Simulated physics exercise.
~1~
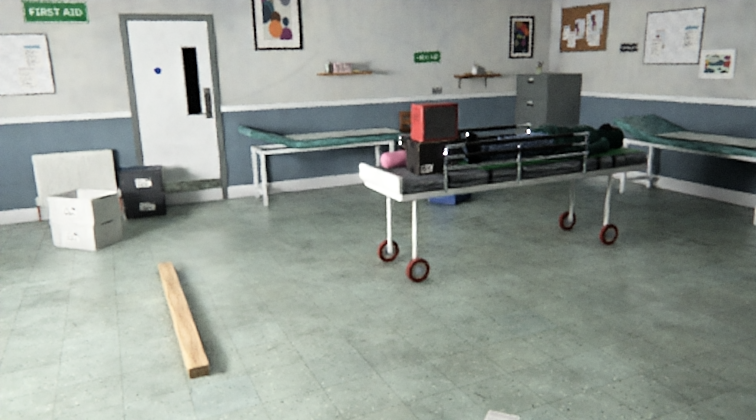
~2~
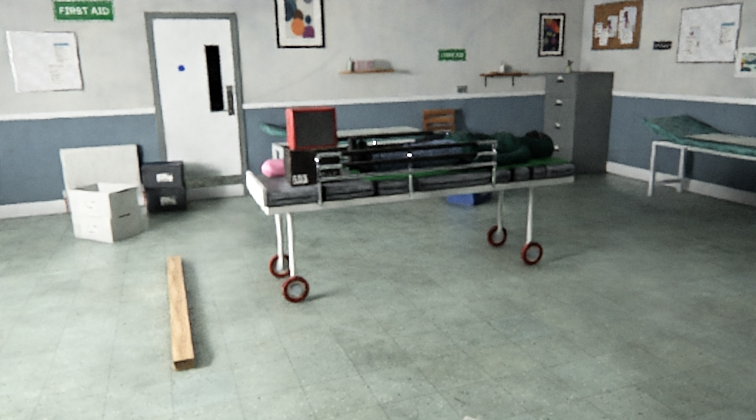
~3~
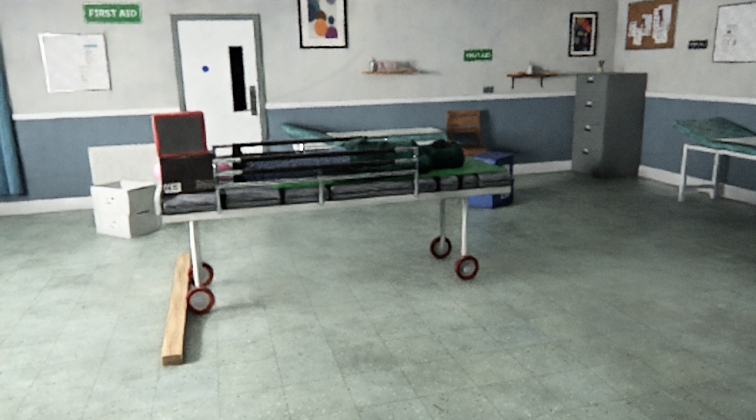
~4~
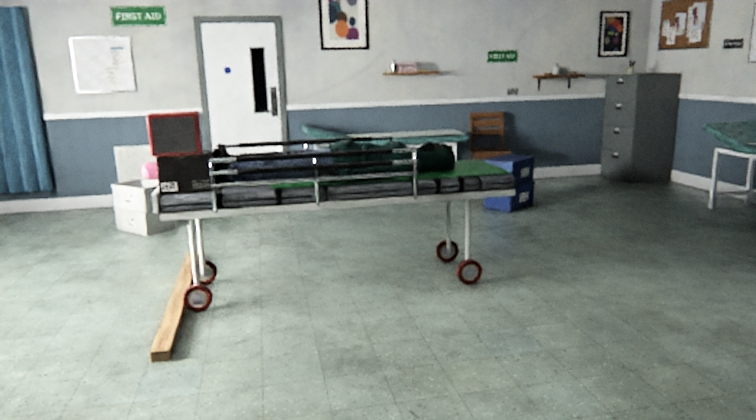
In a first aid room, a loaded trolley rolls left and stops at a wooden beam.
